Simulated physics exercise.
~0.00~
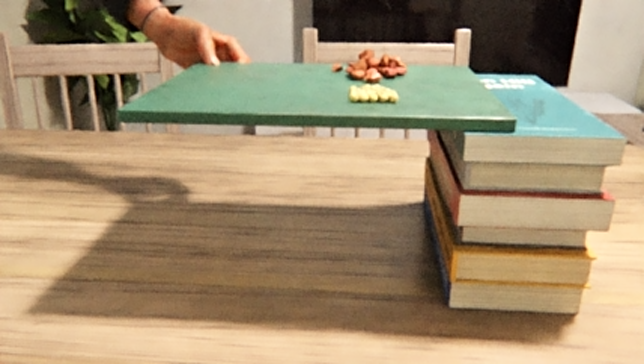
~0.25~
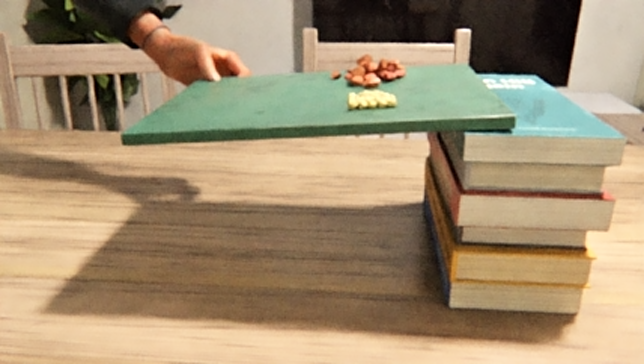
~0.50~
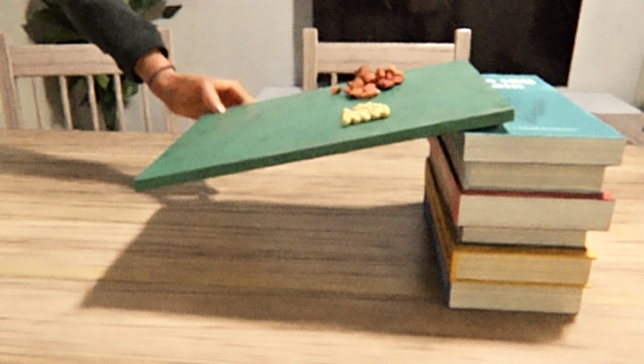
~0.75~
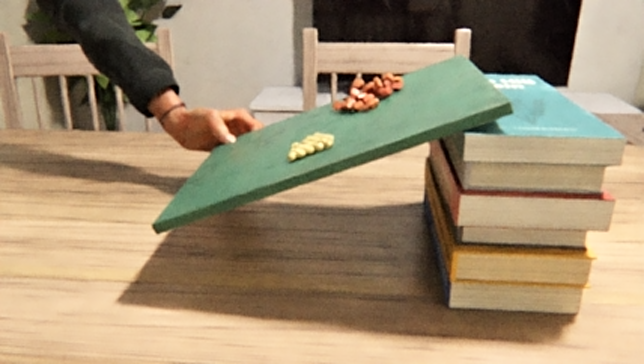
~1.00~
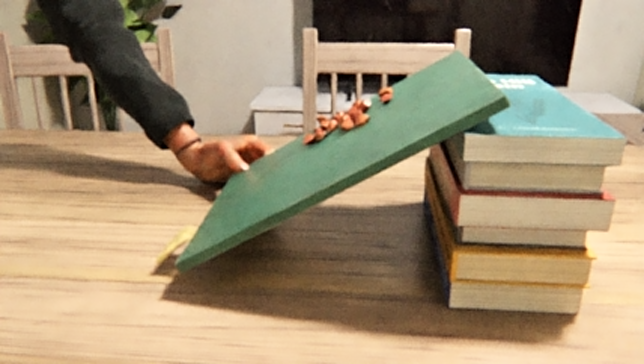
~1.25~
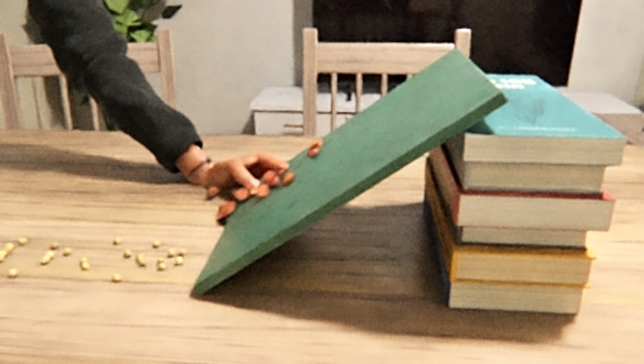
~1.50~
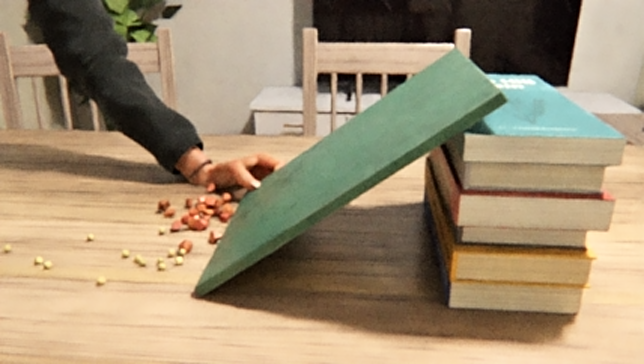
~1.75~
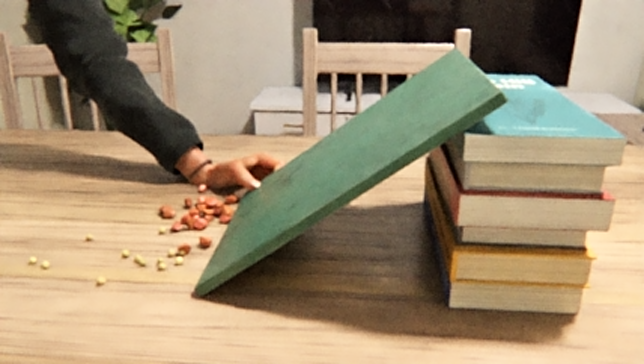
Hand lowering a green board propped on books, yellowish pellets sliding off first and scattering farther than the reddish-brown nuts following.
